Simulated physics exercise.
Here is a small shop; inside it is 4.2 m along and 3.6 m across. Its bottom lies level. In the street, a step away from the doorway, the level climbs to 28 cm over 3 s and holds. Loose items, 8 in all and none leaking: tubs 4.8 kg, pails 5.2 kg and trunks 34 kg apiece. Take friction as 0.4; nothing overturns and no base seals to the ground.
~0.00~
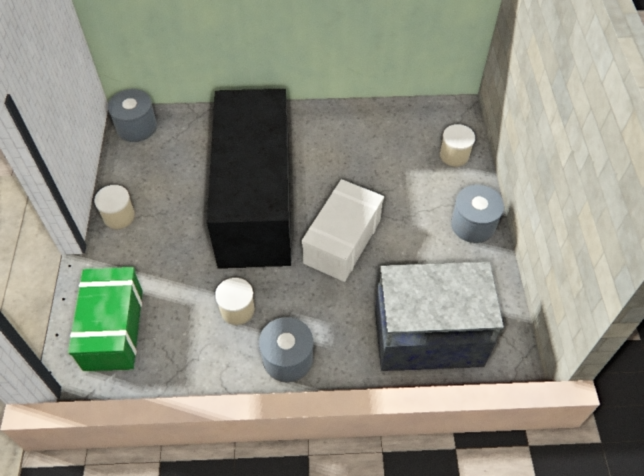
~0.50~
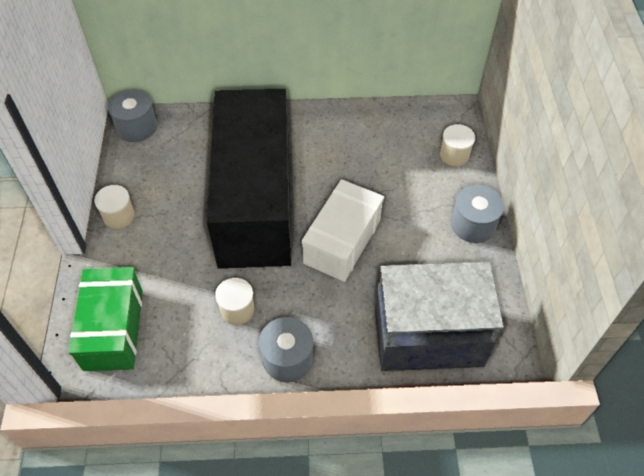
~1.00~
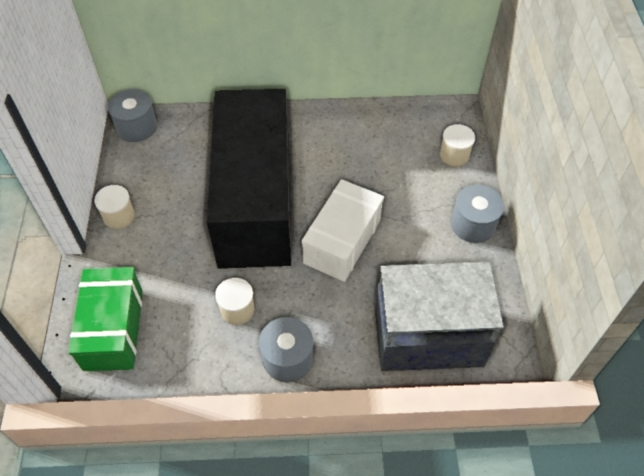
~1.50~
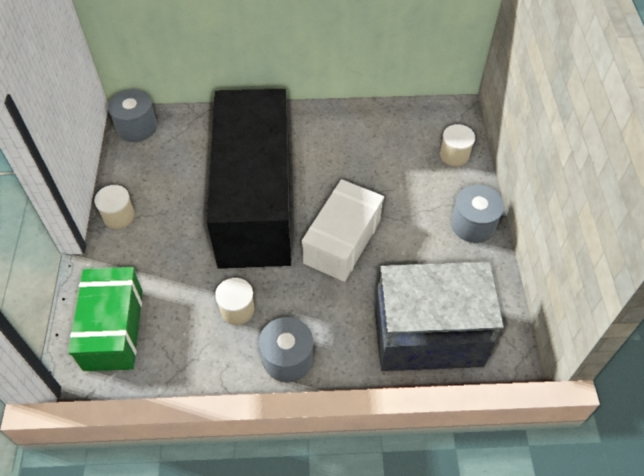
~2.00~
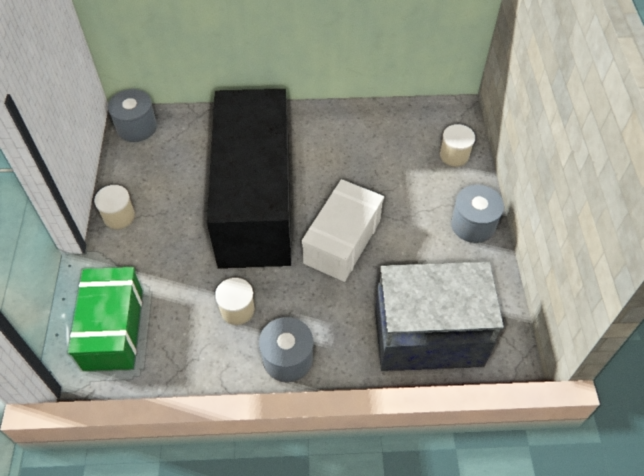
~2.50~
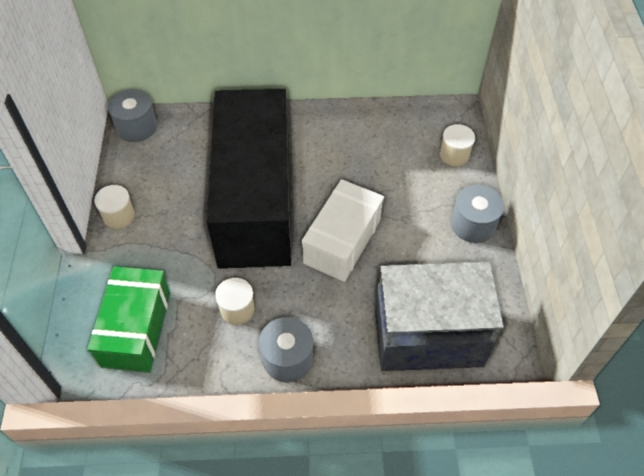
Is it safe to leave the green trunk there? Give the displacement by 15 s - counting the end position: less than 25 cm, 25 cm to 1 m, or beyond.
Green trunk travels far.
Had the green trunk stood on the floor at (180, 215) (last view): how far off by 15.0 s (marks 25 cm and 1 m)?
It barely shifts.
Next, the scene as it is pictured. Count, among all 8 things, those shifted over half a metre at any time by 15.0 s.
That makes 8.
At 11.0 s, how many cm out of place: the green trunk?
Roughly 300 cm by then.
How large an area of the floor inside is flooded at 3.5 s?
Some 4.0 m2.
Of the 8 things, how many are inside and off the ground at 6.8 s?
At that moment 5.
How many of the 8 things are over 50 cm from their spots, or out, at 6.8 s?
5 of them.
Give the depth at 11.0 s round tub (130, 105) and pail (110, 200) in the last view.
Roughly 16 and 14 cm.
After 3.5 s the green trunk is near (225, 315), 1.0 m from its start, aground; 0 afloat.
After 6.8 s the green trunk is near (317, 269), 1.8 m from its start, afloat; 5 afloat.
After 11.0 s the green trunk is near (423, 188), 3.1 m from its start, afloat; 8 afloat.
After 15.0 s the green trunk is near (325, 135), 2.6 m from its start, afloat; 8 afloat.
